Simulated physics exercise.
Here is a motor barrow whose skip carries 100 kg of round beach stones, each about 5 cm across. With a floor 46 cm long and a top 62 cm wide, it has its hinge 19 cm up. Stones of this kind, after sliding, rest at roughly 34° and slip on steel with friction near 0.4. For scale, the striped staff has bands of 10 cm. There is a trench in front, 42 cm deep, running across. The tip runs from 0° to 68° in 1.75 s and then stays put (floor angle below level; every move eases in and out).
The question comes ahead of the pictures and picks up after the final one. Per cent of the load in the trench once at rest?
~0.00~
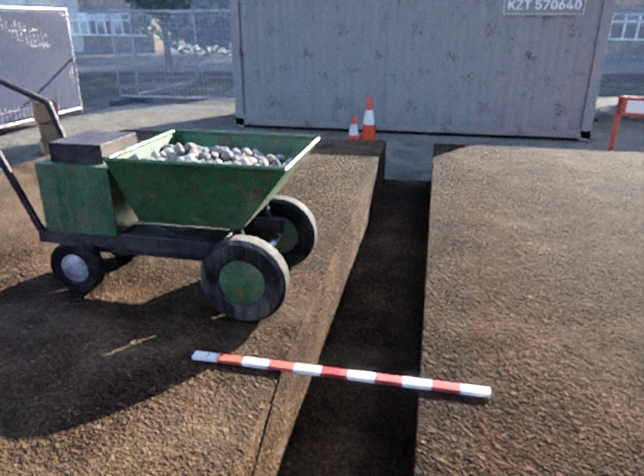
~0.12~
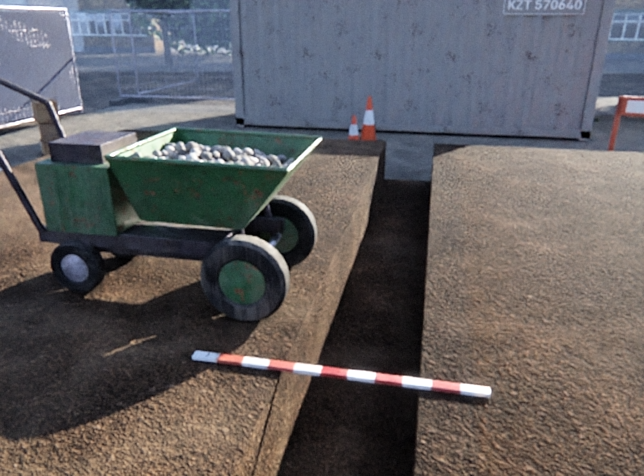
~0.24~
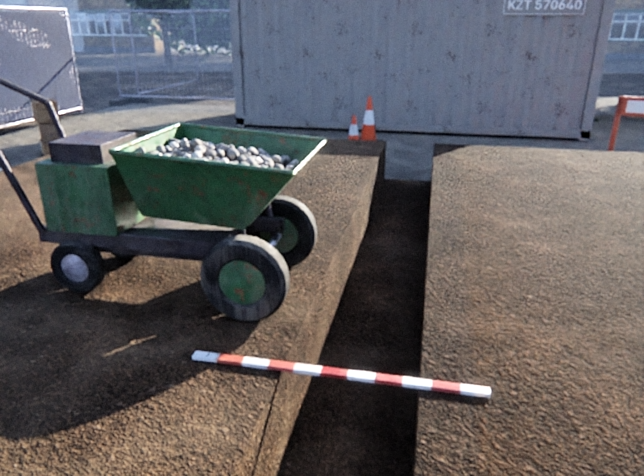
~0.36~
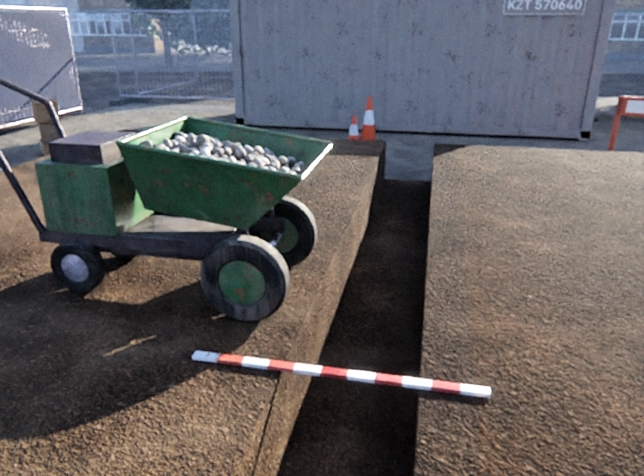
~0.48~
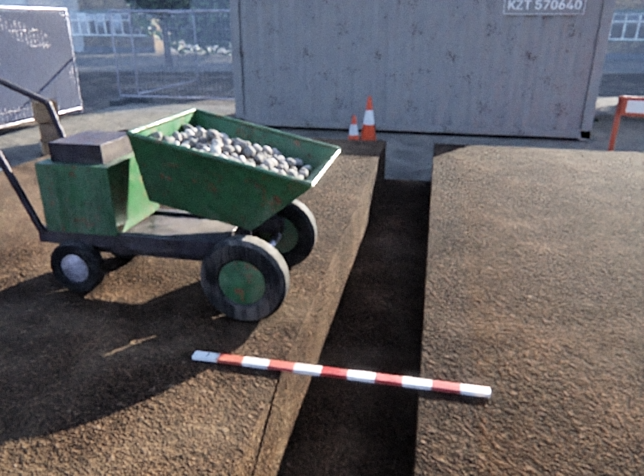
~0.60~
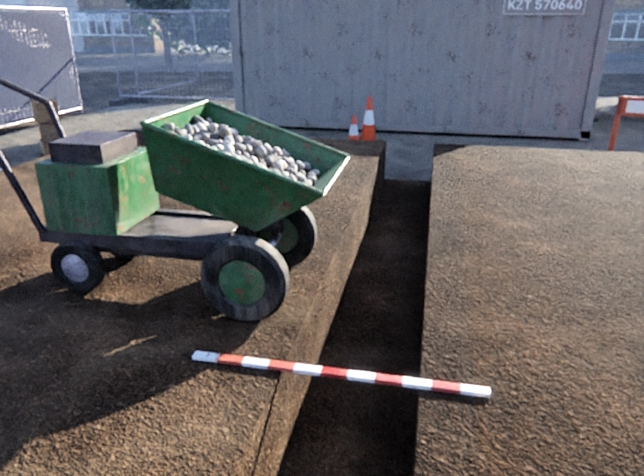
About 76 %.
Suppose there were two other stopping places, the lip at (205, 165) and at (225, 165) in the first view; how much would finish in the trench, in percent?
Roughly 100 in a hundred from the first, 100 in a hundred from the second.
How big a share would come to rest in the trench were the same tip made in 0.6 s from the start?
50 %.
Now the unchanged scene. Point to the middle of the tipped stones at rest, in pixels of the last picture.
Somewhere around (397, 367) in the last picture.
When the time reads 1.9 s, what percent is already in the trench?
By then, around 40 percent.
After 1.3 s the floor is at 57°; 99 % in the skip, 1 % in the trench; the foremost stones are at (389, 251).
After 1.9 s the floor is at 68°; 44 % in the skip, 39 % in the trench, 16 % past the trench; the foremost stones are at (510, 302).
After 2.2 s the floor is at 68°; 20 % in the skip, 55 % in the trench, 25 % past the trench; the foremost stones are at (564, 312).
After 4.2 s the floor is at 68°; 0 % in the skip, 76 % in the trench, 24 % past the trench; the foremost stones are at (586, 327).
